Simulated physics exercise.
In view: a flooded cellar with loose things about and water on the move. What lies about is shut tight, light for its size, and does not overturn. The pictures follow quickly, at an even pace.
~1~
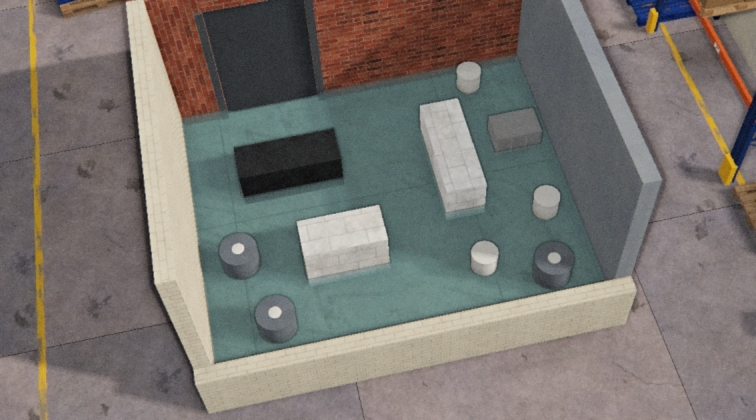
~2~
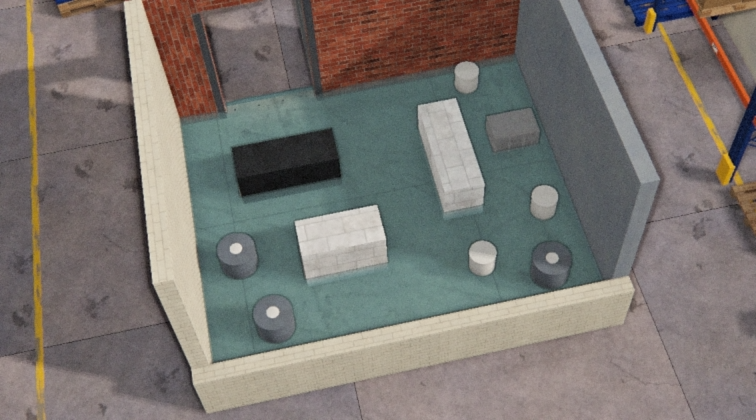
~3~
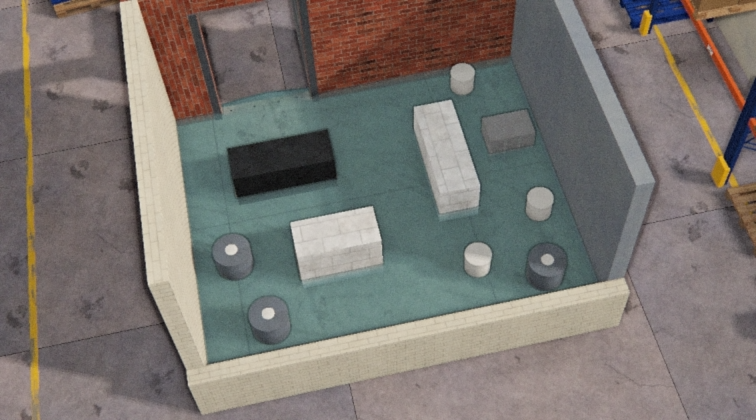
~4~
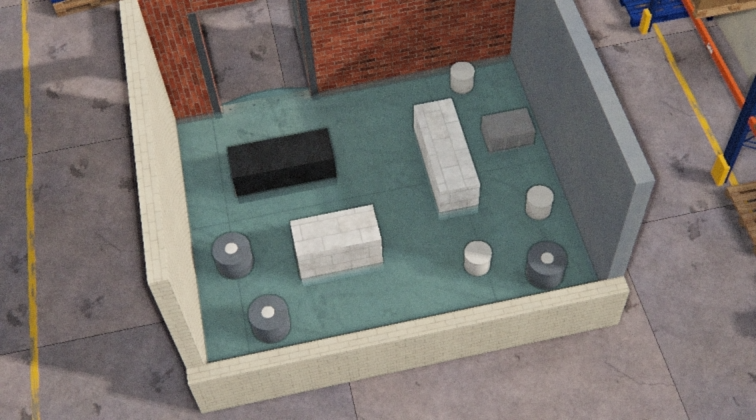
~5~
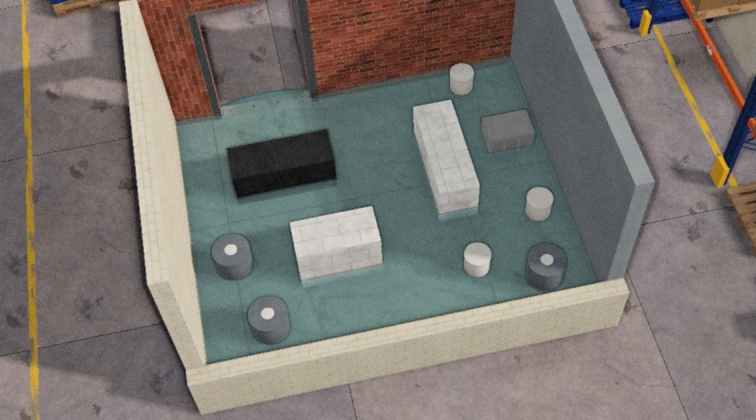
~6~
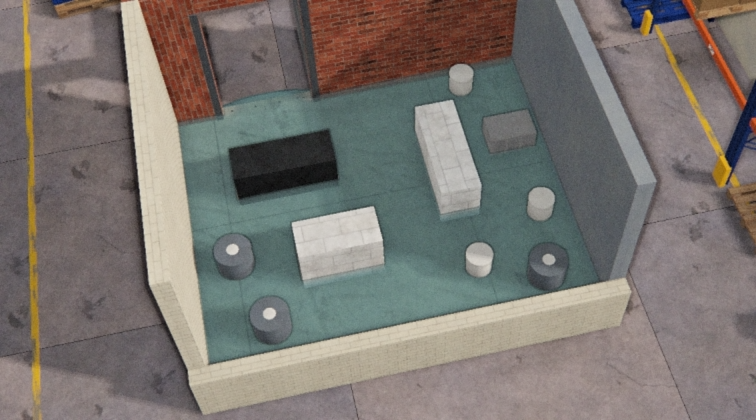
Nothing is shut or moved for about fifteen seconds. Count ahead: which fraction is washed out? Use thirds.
It is under a third.
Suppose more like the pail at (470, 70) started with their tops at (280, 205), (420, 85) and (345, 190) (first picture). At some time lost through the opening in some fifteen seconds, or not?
One after the other: Through, through, gone.
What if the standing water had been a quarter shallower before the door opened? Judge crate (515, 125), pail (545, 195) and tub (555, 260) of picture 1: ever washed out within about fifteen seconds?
One after the other: Left behind, no, no.
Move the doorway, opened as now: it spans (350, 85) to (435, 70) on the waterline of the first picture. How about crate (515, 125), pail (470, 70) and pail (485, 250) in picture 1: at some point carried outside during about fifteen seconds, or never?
One after the other: Yes, carried outside, inside.
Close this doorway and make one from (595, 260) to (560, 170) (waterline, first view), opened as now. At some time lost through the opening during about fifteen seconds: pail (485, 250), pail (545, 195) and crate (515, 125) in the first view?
In that order: Gone, gone, through.
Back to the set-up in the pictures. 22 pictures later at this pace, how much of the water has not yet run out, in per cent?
Near 66 in a hundred.
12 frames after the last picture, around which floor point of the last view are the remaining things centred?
Roughly at (404, 209).
A moment on, 0 of 7 are out; 7 afloat.
Next, 0 of 7 are out; 7 afloat.
Later, 2 of 7 are out; 5 afloat.
In the end, 2 of 7 are out; 5 afloat.
